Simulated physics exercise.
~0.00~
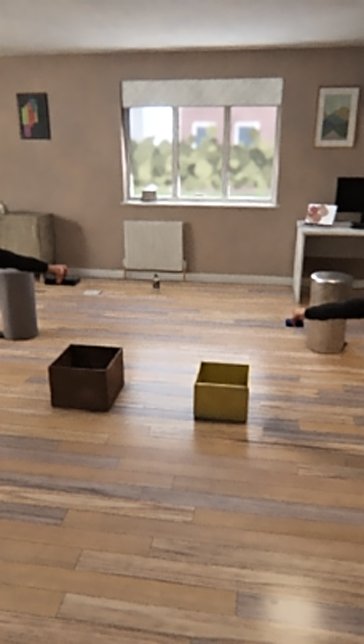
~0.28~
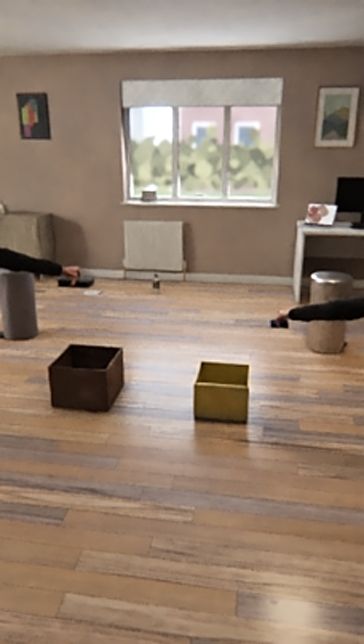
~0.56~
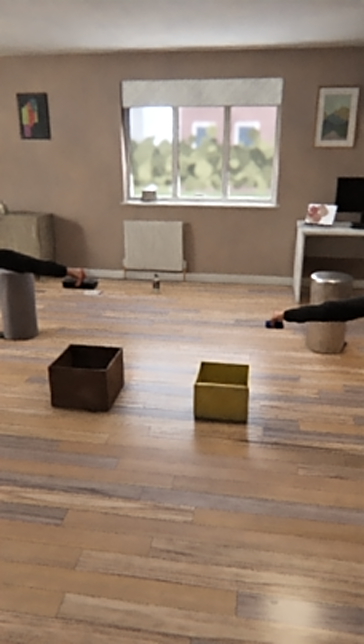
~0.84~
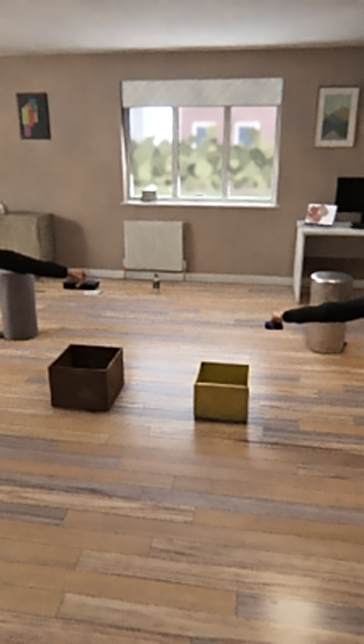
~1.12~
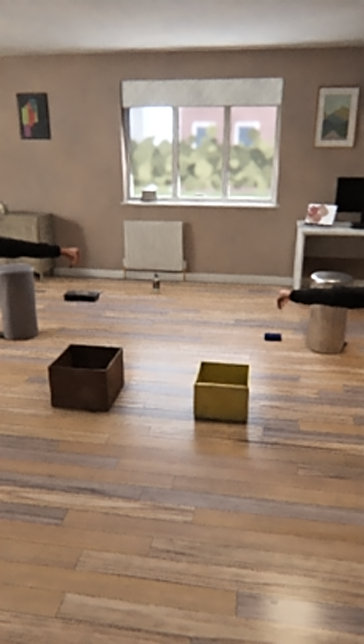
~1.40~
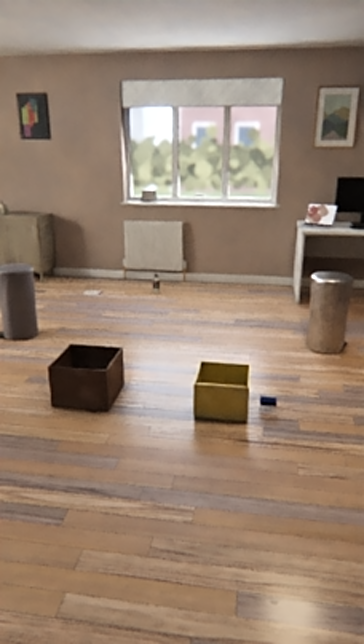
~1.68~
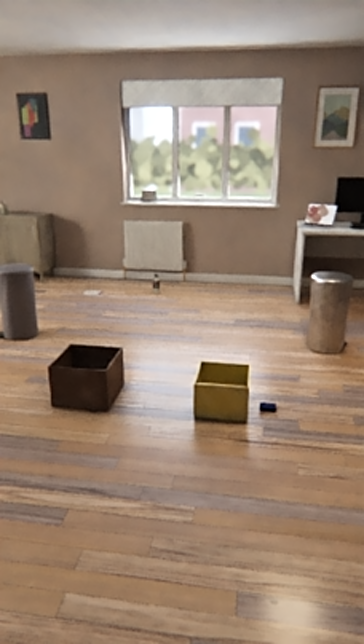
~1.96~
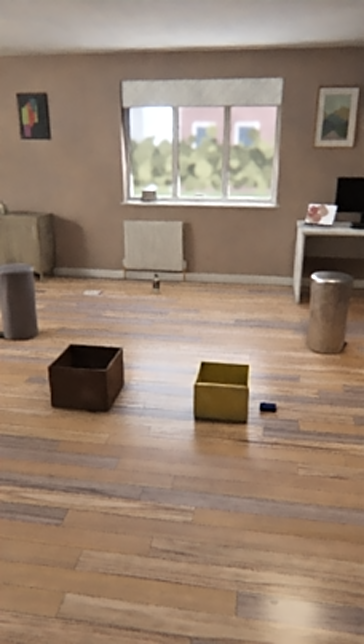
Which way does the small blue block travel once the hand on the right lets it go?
It moves downward, dropping to the floor beside the yellow box.
